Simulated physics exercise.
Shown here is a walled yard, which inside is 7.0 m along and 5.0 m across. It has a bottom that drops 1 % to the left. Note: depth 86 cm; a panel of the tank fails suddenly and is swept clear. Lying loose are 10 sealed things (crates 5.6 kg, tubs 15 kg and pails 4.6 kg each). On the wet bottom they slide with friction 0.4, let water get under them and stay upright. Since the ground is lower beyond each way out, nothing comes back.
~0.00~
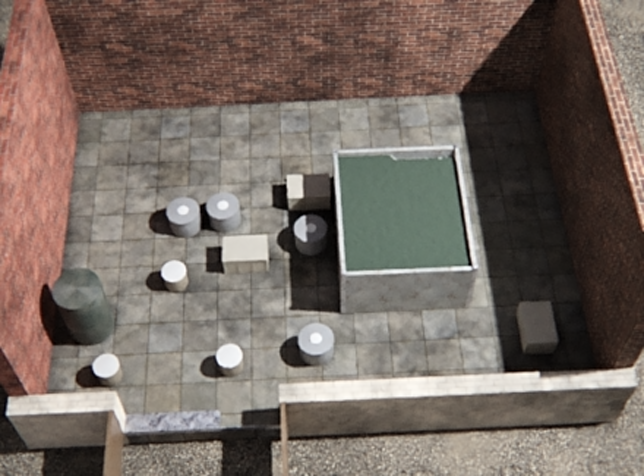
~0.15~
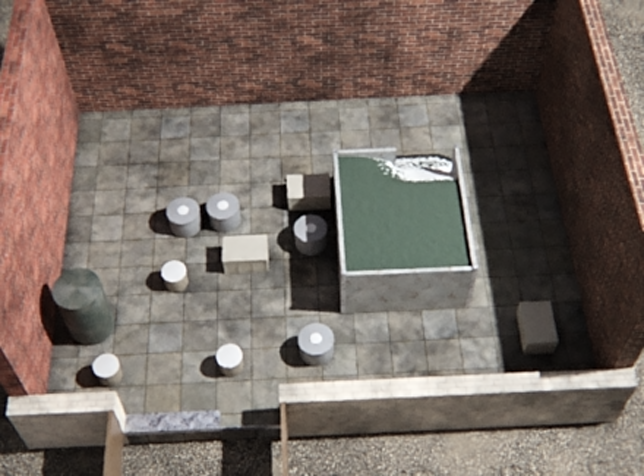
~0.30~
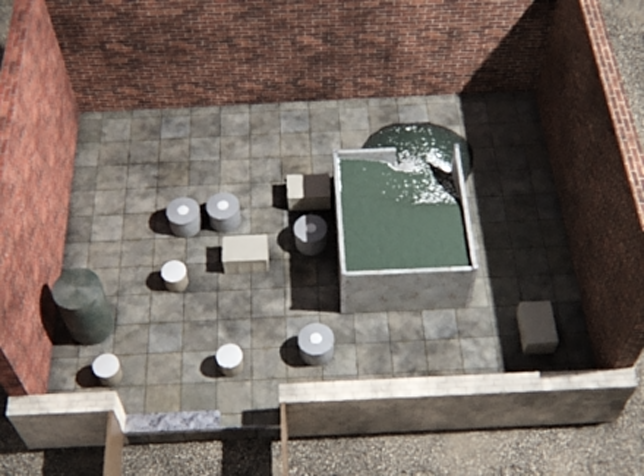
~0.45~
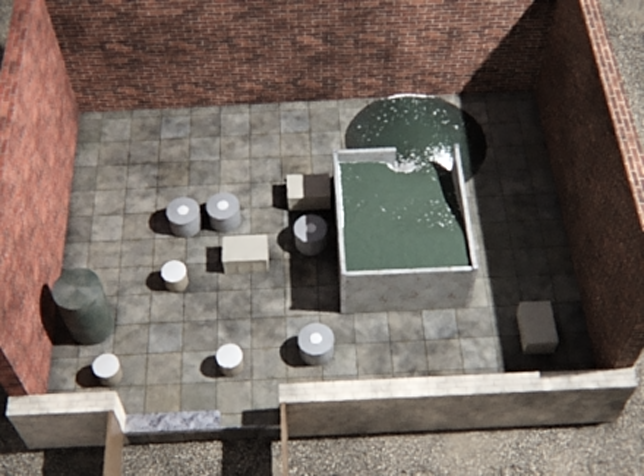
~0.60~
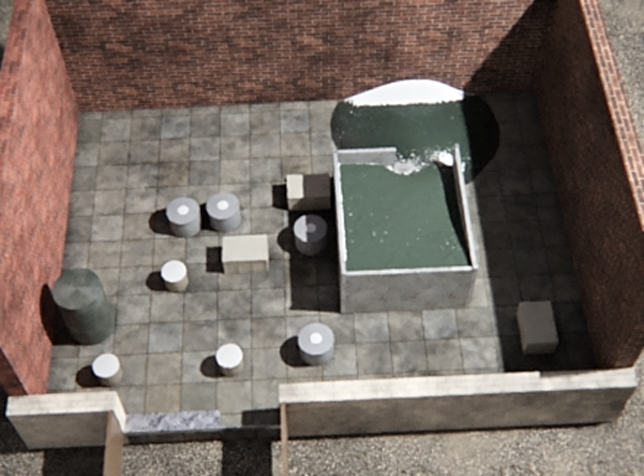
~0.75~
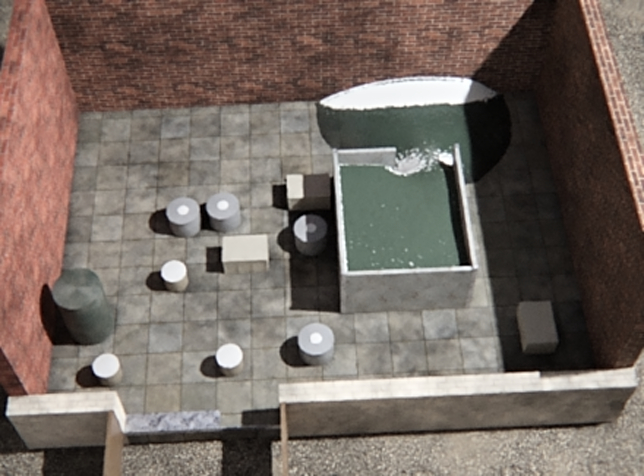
In a brick-walled yard scattered with tubs, pails and crates, a section at the back of a tank of dark green water gives way, and water pours out, spreading across the paving to the rear wall while the surrounding objects stay still.
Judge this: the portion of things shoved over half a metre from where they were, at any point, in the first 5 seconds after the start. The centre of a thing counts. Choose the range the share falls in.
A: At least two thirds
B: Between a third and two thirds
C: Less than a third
Answer: C.
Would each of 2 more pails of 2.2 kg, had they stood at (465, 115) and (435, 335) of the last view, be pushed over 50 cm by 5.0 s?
Taking them in order: Above the mark and below the mark.
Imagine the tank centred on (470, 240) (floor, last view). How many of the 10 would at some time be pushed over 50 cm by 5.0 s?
Count: 5.
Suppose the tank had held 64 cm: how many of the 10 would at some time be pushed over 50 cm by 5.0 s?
Then 1.
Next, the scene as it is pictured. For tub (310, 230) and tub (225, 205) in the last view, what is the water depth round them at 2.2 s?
Some 0 cm at the first, some 1 cm at the second.
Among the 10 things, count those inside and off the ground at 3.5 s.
By my count, 1.
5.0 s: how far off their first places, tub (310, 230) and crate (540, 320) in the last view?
Going in order, that's 0 cm for one and 50 cm for the other.
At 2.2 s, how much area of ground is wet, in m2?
That flooded area is roughly 16 m2.
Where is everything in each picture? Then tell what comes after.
The first frame shows a crate at (539, 322) rests on the ground; a tub at (183, 211), on the bottom; 3.1 m2 under water; 0 of 10 have shifted.
The second frame shows a crate at (539, 322), on the bottom; a tub at (183, 211), on the bottom; 3.7 m2 under water; 0 of 10 have shifted.
The third frame shows a crate at (539, 322) rests on the ground; a tub at (183, 211) rests on the ground; 4.7 m2 under water; 0 of 10 have shifted.
The fourth frame shows a crate at (539, 322), on the bottom; a tub at (183, 211), on the bottom; 5.9 m2 under water; 0 of 10 have shifted.
The fifth frame shows a crate at (539, 322) rests on the ground; a tub at (183, 211) rests on the ground; water covers 6.6 m2; 0 of 10 have shifted.
The sixth frame shows a crate at (539, 322), on the bottom; a tub at (183, 211) rests on the ground; 7.0 m2 under water; 0 of 10 have shifted.
After 1.1 s 0 of 10 are over 50 cm from their spots; 0 afloat.
After 2.2 s 0 of 10 are over 50 cm from their spots; 0 afloat.
After 3.5 s 1 of 10 are over 50 cm from their spots; 1 afloat.
After 5.0 s 1 of 10 are over 50 cm from their spots, and 1 have been at some point; 1 afloat.
